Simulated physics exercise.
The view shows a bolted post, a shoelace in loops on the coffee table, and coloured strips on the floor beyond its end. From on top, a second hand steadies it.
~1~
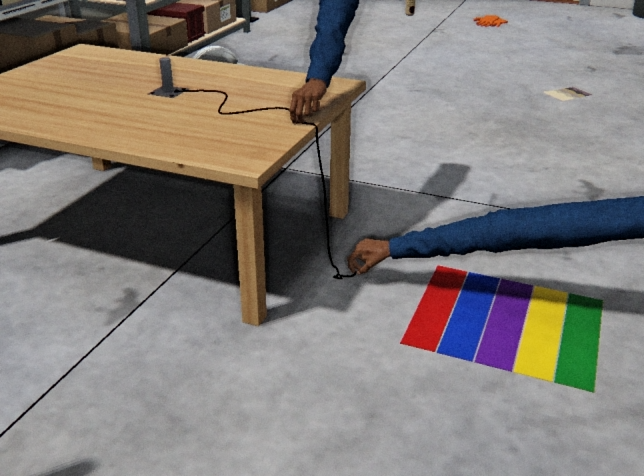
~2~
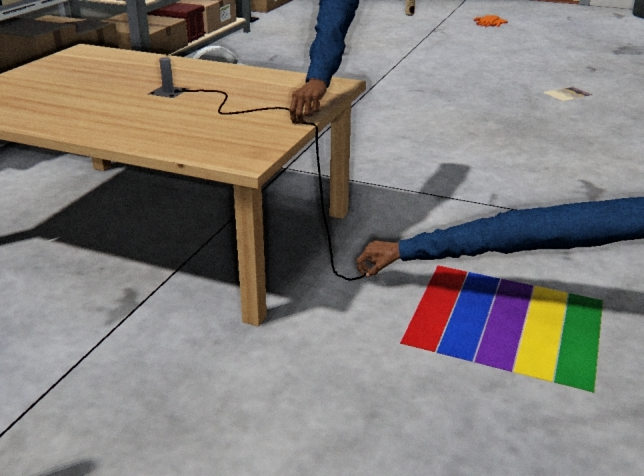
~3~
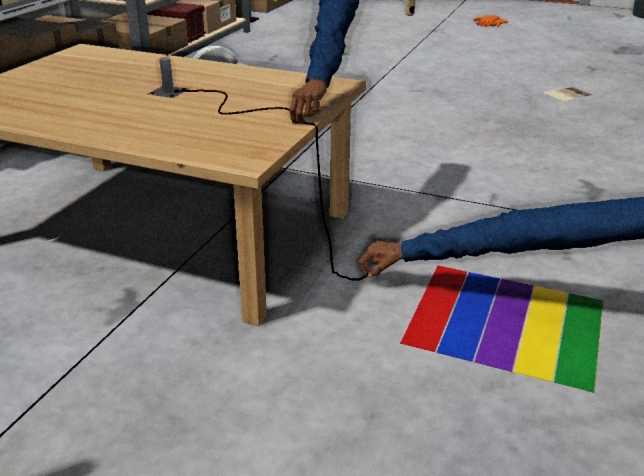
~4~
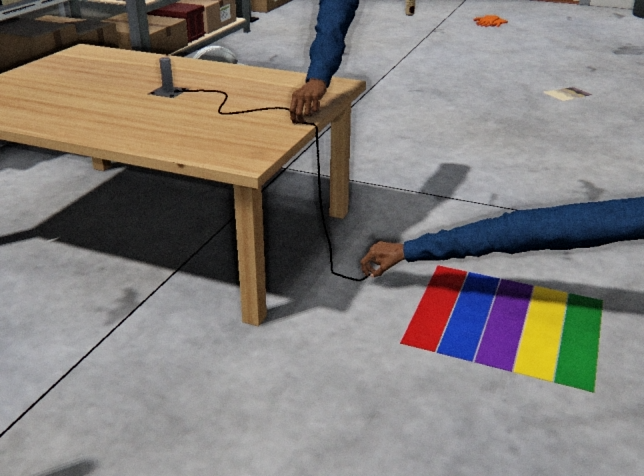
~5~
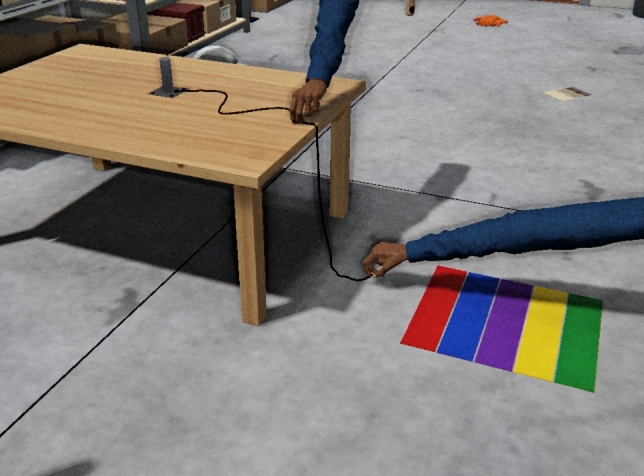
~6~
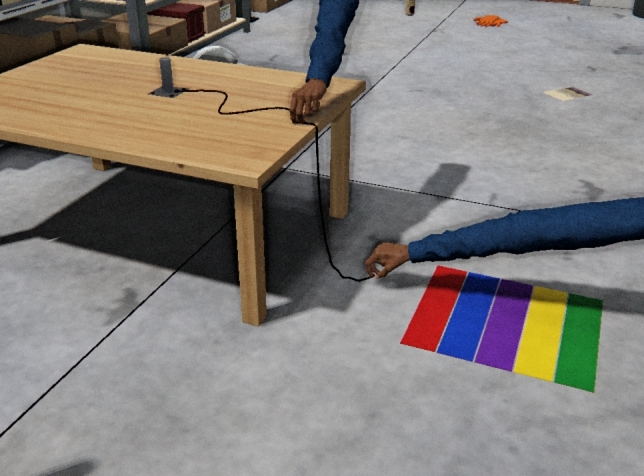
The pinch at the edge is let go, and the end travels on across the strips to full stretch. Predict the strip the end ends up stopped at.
The end ends up at the yellow strip.
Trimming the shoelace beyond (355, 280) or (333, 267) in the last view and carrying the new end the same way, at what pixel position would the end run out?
About (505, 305), then (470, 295).
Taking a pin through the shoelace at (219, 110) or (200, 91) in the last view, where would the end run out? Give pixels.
(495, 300), then (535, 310).
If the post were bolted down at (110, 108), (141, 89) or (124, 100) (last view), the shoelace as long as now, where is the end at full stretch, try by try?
Roughly (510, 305), then (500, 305), then (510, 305).
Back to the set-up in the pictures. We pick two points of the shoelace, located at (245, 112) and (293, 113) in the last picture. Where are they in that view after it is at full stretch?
Final positions are (289, 116) and (338, 141), in that order.
Early on, end near (471, 297); over blue.
Midway, end near (517, 307); over purple.
At the end of the slack, end near (544, 313); over yellow. The yellow one.
